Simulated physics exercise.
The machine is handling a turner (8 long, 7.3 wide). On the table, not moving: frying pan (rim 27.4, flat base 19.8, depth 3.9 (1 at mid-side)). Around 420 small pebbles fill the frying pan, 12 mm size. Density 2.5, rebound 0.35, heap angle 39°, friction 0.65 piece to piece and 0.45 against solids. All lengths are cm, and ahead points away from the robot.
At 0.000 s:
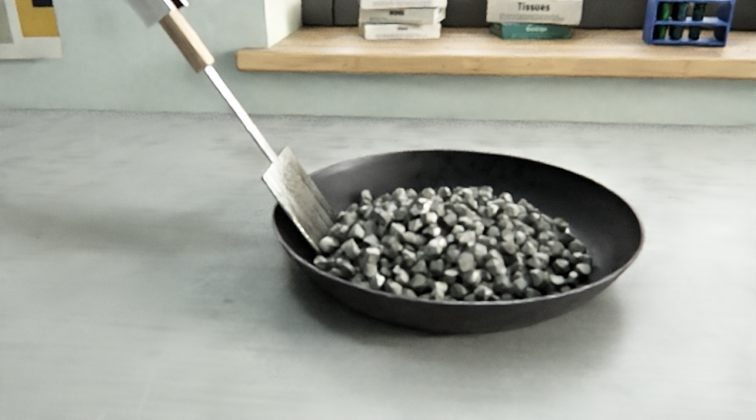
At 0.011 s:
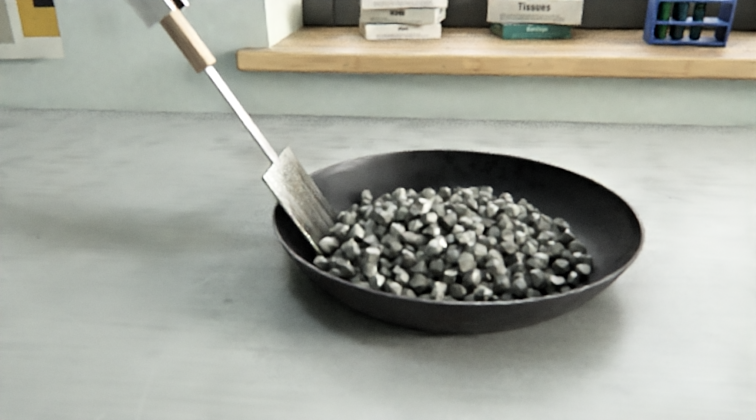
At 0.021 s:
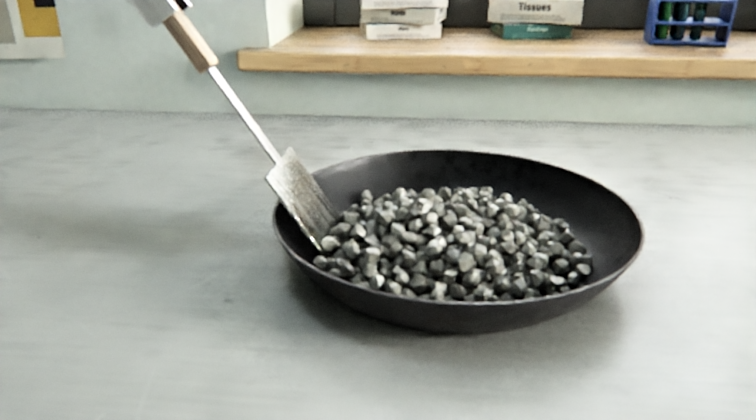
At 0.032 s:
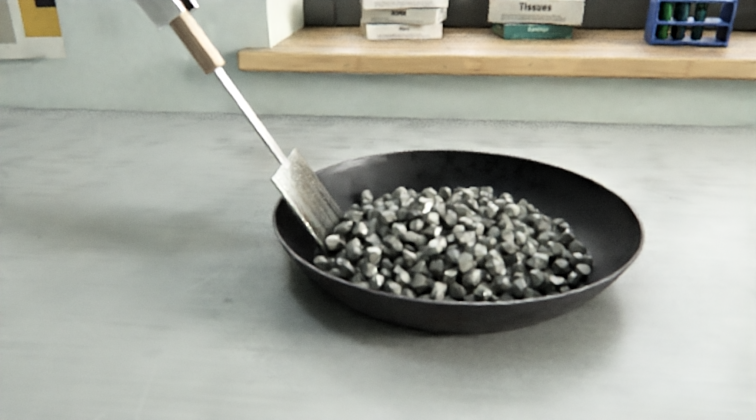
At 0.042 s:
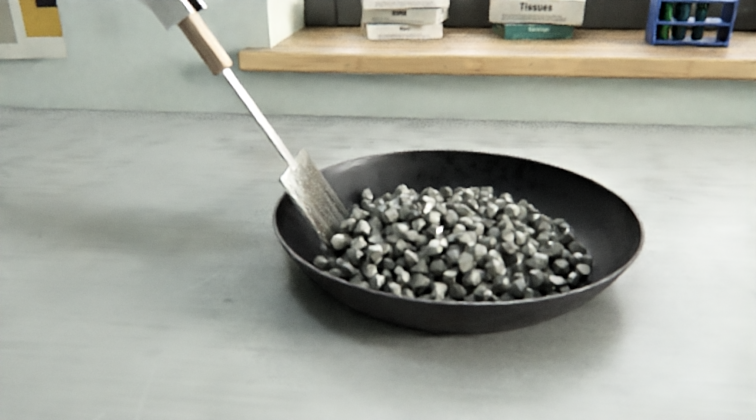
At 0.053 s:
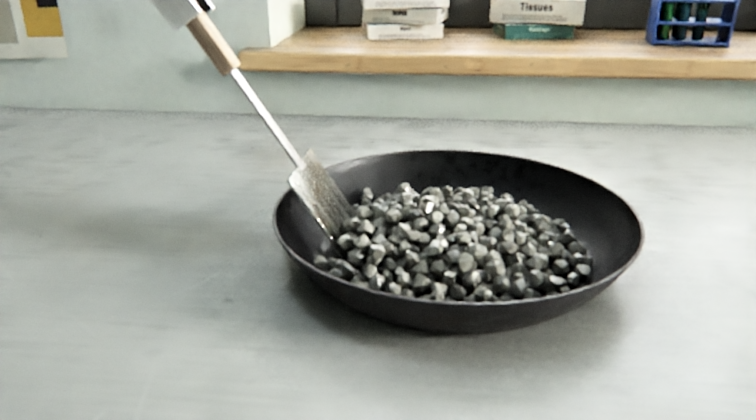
Robot arm holding a metal turner, slowly pushing its blade rightward into small dark pebbles heaped in a black frying pan.
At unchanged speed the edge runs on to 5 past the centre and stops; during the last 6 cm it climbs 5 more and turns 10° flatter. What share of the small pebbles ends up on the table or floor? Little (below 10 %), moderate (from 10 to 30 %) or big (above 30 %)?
On the table or floor the share is little, below 10 %.
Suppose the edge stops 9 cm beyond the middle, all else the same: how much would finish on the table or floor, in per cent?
It would be near 5 per cent.
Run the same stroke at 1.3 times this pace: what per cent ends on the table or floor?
Some 5 per cent.
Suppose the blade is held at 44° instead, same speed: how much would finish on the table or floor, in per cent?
It would be near 0 per cent.
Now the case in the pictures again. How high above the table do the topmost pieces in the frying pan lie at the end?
About 5.0 cm.
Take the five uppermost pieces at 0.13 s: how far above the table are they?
Some 4 cm.
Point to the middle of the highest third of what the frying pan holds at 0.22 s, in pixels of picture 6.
Near (521, 224).
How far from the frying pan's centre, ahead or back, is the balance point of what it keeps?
About 4.0 cm ahead.
After 0.13 s, sloping 57°, highest piece 4 above the table; 423 in the frying pan.
After 0.22 s, sloping 53°, highest piece 6 above the table; 423 in the frying pan.
After 0.46 s, sloping 47°, highest piece 5 above the table; 421 in the frying pan, 1 on the table or floor, 1 on the blade or in flight.
After 1.51 s, sloping 47°, highest piece 4 above the table; 421 in the frying pan, 2 on the table or floor.
In the end, 421 in the frying pan, 2 on the table or floor. That is 0 % on the table or floor.
